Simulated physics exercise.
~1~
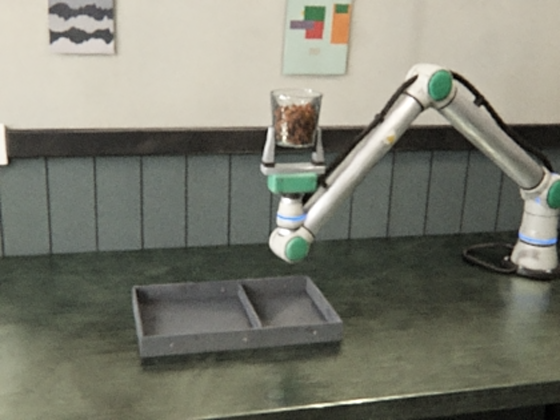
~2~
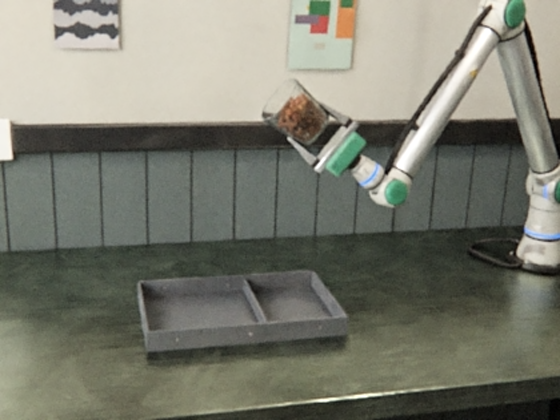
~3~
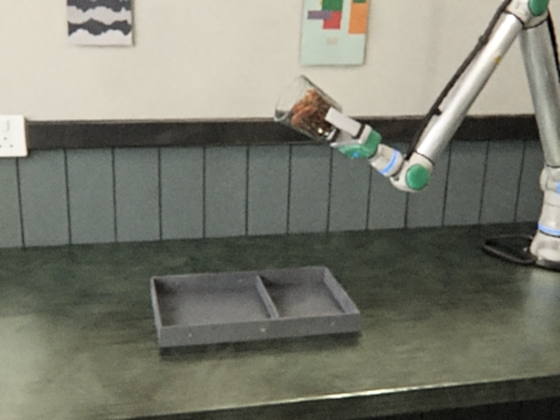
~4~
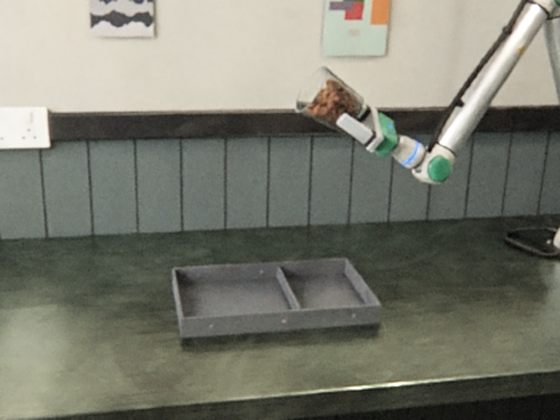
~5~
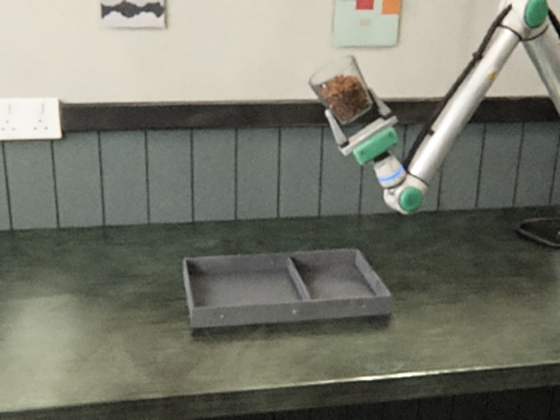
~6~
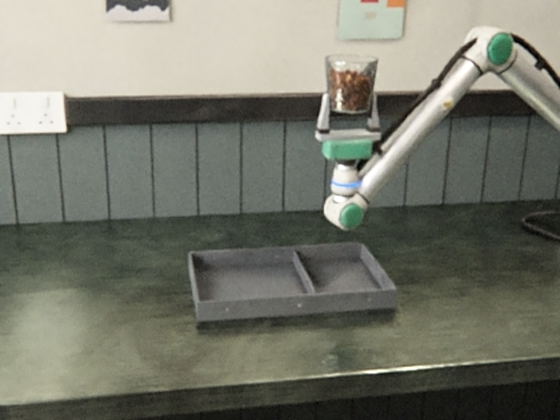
In the video, a robot arm holds a clear tumbler of brown pellets above a dark table with a divided grey tray, tips it steeply to the left, then turns it back upright, with the pellets still inside and the tray empty.
